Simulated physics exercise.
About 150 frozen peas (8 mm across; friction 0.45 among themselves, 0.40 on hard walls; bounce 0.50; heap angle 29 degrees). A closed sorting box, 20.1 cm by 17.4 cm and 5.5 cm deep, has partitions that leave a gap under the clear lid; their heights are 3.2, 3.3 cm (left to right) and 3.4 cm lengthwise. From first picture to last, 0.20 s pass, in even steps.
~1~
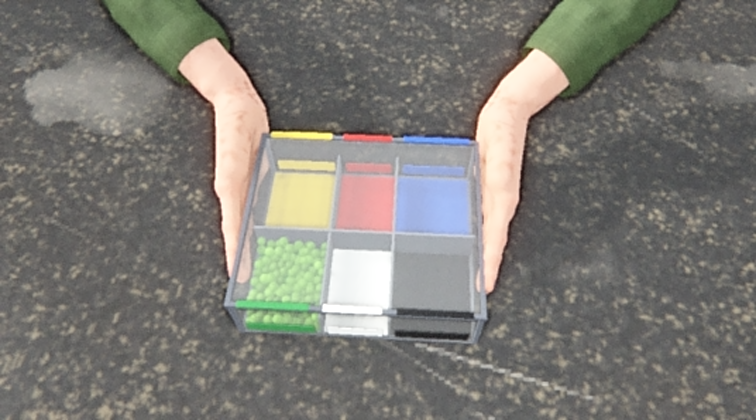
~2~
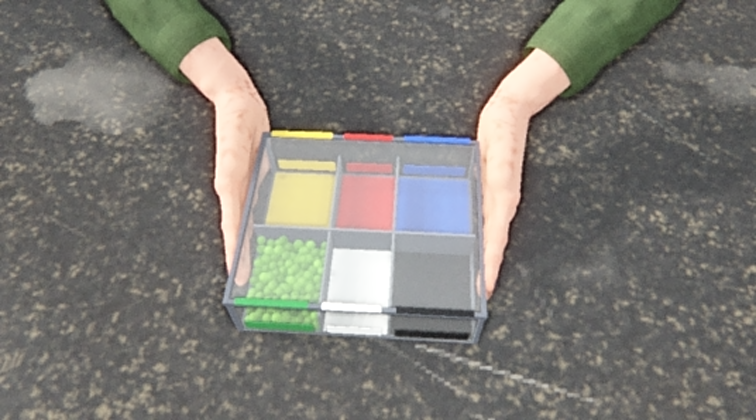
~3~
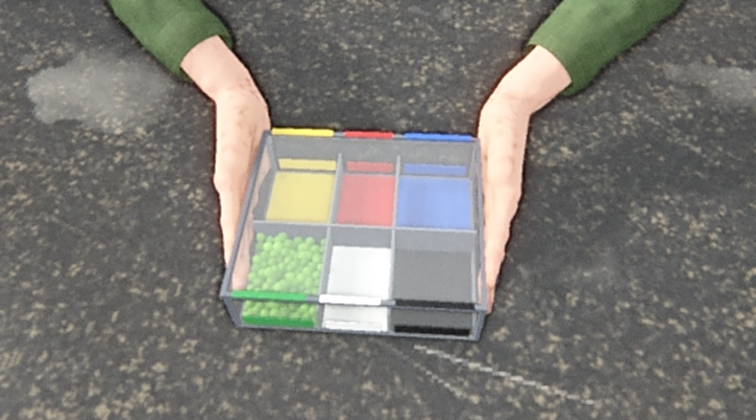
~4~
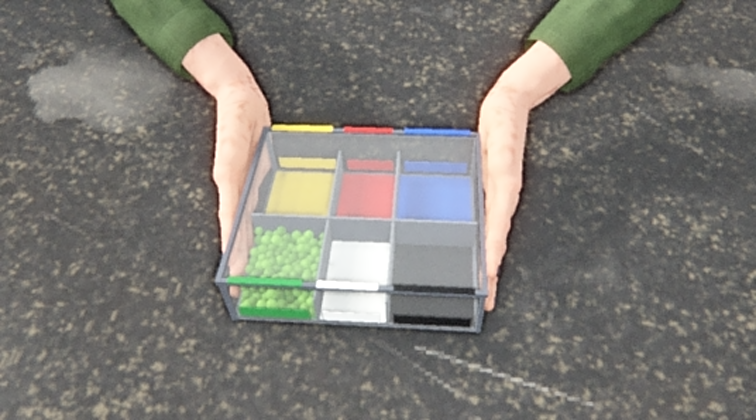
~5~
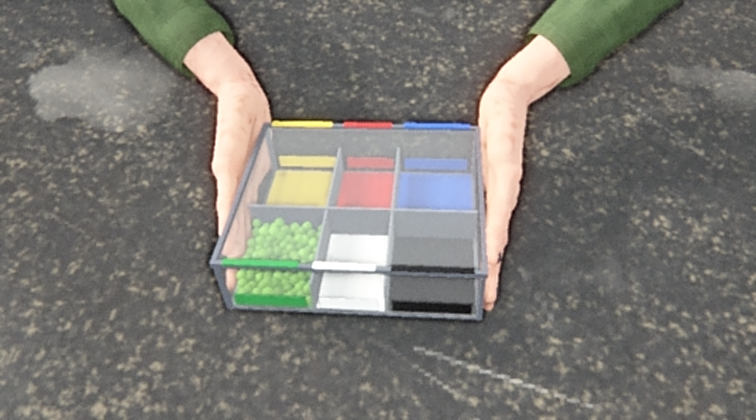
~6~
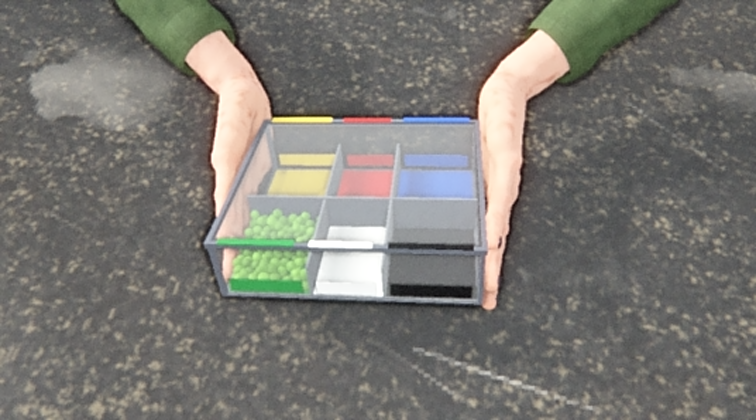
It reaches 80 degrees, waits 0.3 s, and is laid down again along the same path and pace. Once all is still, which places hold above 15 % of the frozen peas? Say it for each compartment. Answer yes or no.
Red compartment: No; blue compartment: No; green compartment: Yes; yellow compartment: Yes; white compartment: No; black compartment: No.
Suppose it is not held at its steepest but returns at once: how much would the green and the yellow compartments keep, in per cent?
Then: Green 55, yellow 45.
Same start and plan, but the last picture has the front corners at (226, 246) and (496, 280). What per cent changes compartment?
In that case some 50 per cent.
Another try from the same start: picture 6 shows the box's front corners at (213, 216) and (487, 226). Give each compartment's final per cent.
Red 0; blue 0; green 50; yellow 50; white 0; black 0.
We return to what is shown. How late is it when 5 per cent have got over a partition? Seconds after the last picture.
Near 0.55 s.
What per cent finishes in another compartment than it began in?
Some 45 per cent.
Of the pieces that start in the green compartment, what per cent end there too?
About 50 per cent.
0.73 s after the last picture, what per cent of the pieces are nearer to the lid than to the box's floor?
Roughly 40 per cent.
Then, 0.73 s after the last picture, tilt 80 degrees; green 65 %, yellow 35 %.
Then, 1.21 s after the last picture, tilt 43 degrees; green 55 %, yellow 45 %.
Then, 1.76 s after the last picture, tilt 0 degrees; green 55 %, yellow 45 %.
In the end, red 0 %, blue 0 %, green 55 %, yellow 45 %, white 0 %, black 0 %.
